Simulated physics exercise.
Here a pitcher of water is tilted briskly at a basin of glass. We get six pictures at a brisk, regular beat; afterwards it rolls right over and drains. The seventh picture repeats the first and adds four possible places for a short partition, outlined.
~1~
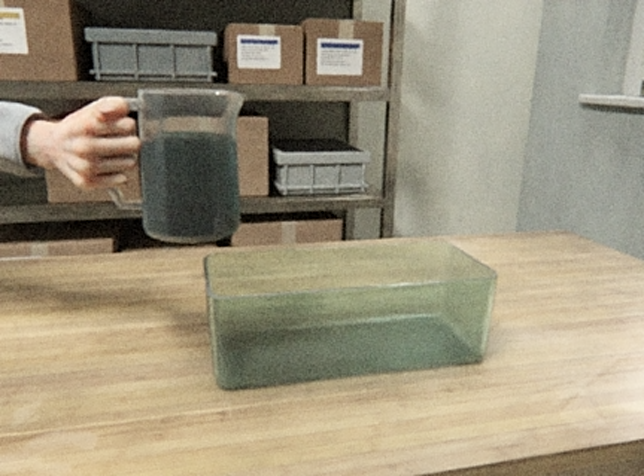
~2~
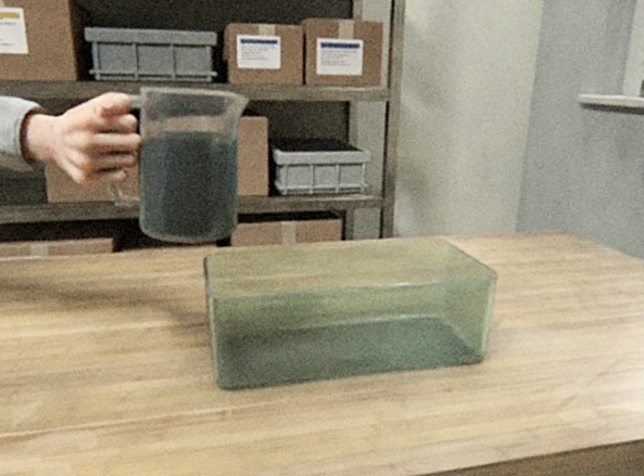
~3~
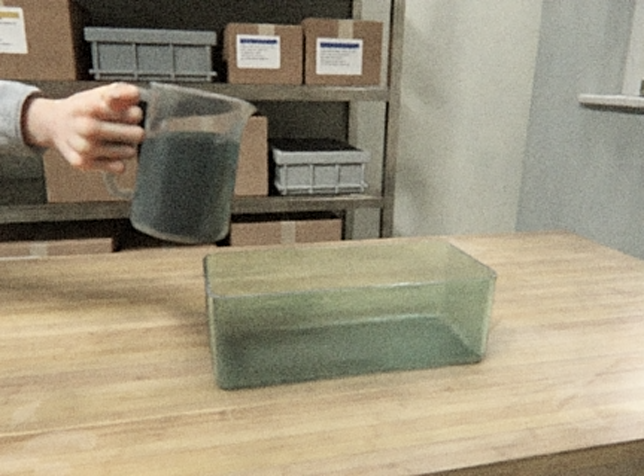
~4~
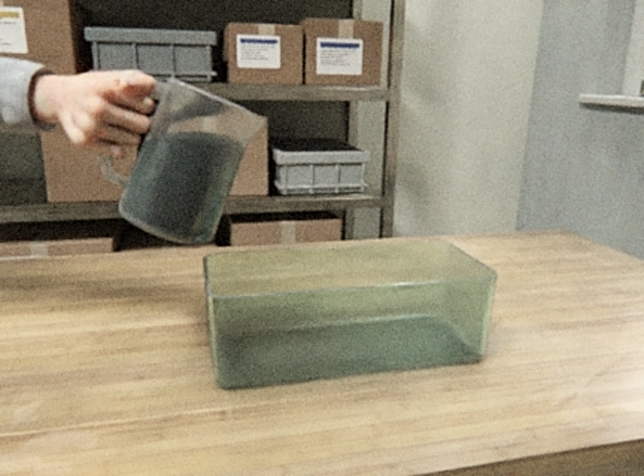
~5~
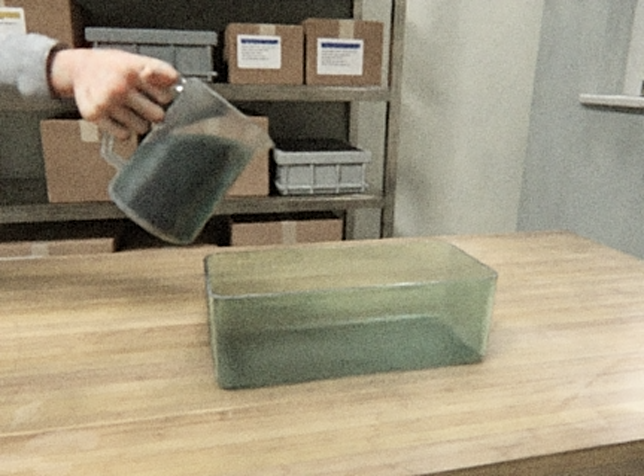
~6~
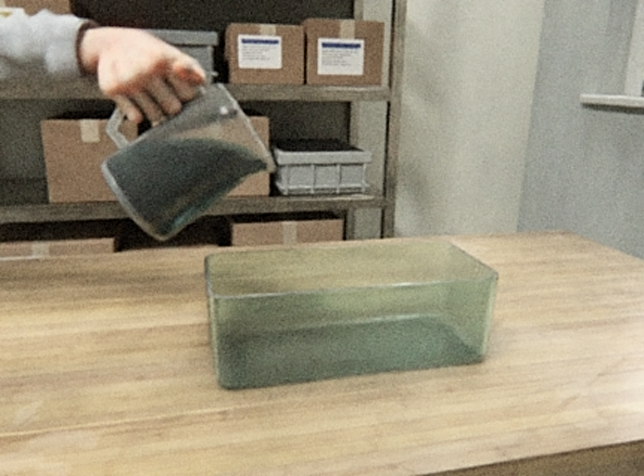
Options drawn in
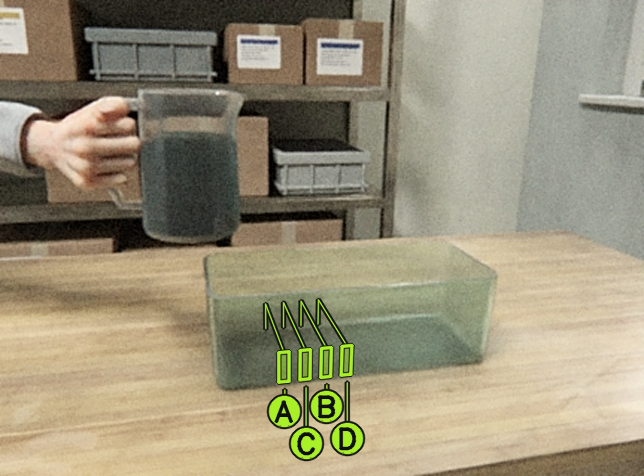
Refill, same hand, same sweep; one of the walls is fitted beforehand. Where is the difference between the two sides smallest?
B is best.
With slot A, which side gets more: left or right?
More ends on the right.
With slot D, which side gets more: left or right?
The left one.
On the marked copy, A at (284, 389); B at (326, 384); C at (306, 387); D at (347, 382).
If A is chosen, about 4 % ends left of the wall and 95 % right of it.
If B is chosen, about 56 % ends left of the wall and 41 % right of it; 3 % is lost outside.
If C is chosen, about 17 % ends left of the wall and 82 % right of it.
If D is chosen, about 72 % ends left of the wall and 15 % right of it; 13 % is lost outside.
